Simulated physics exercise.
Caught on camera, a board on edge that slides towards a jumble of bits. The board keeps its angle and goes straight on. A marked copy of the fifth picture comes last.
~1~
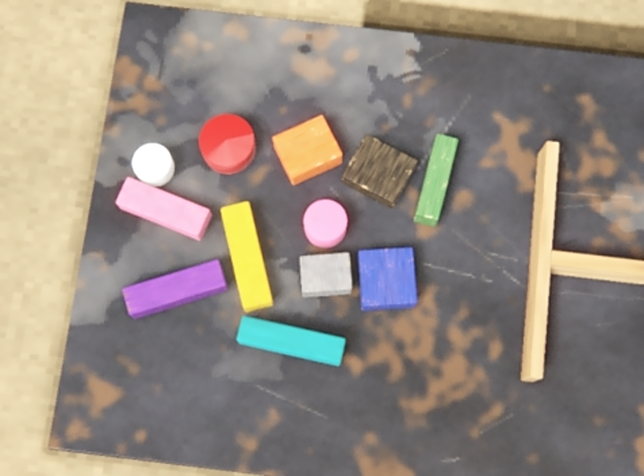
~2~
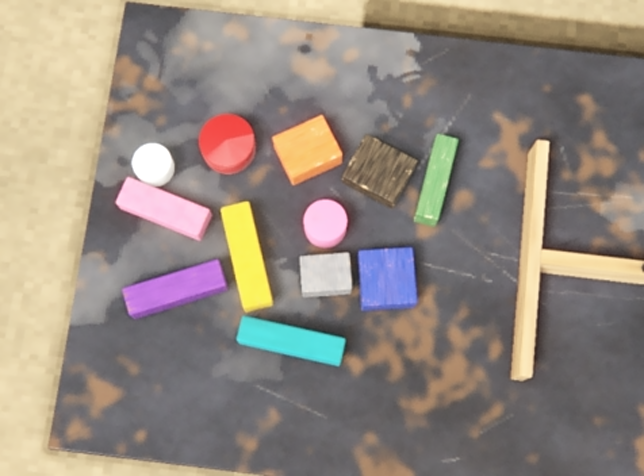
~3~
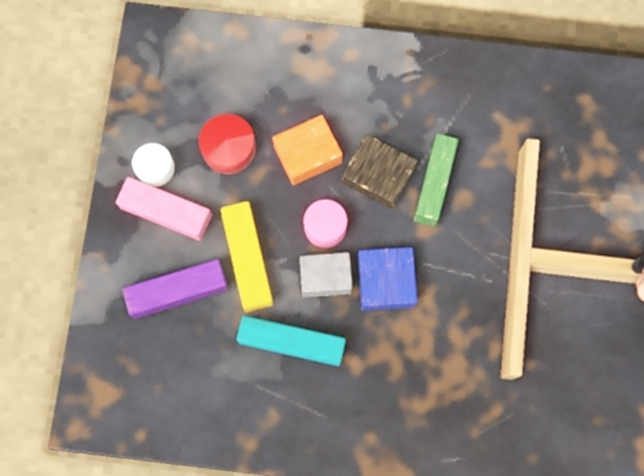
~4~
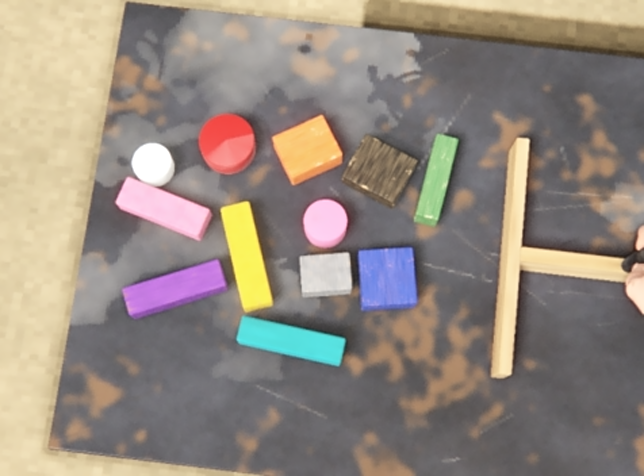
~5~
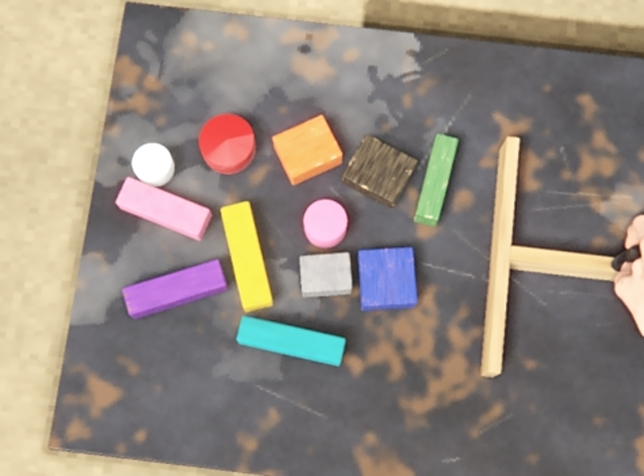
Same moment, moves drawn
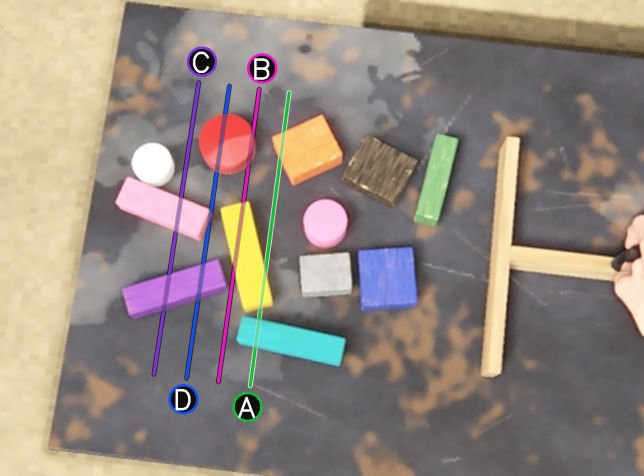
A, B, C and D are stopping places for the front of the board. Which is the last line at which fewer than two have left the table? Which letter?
No second one falls up to A.
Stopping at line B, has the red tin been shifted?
By then, yes.
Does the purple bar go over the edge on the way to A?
No.
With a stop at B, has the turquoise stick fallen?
No.
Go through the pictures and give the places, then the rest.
The first picture shows white tin (154, 165); orange block (307, 150); turquoise stick (291, 341).
The second picture shows board (535, 255); green bar (436, 181).
The third picture shows board (525, 254); pink bar (164, 209).
The fourth picture shows board (514, 253); yellow bar (247, 257).
The fifth picture shows board (504, 252); black block (379, 172); purple bar (176, 289); grey block (325, 275).
On the marked copy, A at (270, 235); B at (240, 231); C at (177, 224); D at (209, 227).
Following A. Soon after the start, board (421, 242); orange block (301, 150); green bar (408, 177).
Later, board (337, 232); white tin (145, 168); purple bar (141, 288).
In the end, board (274, 225); pink bar (96, 210); purple bar (86, 296); none fallen.
As for the rest, B drops three; C drops six; D drops three.
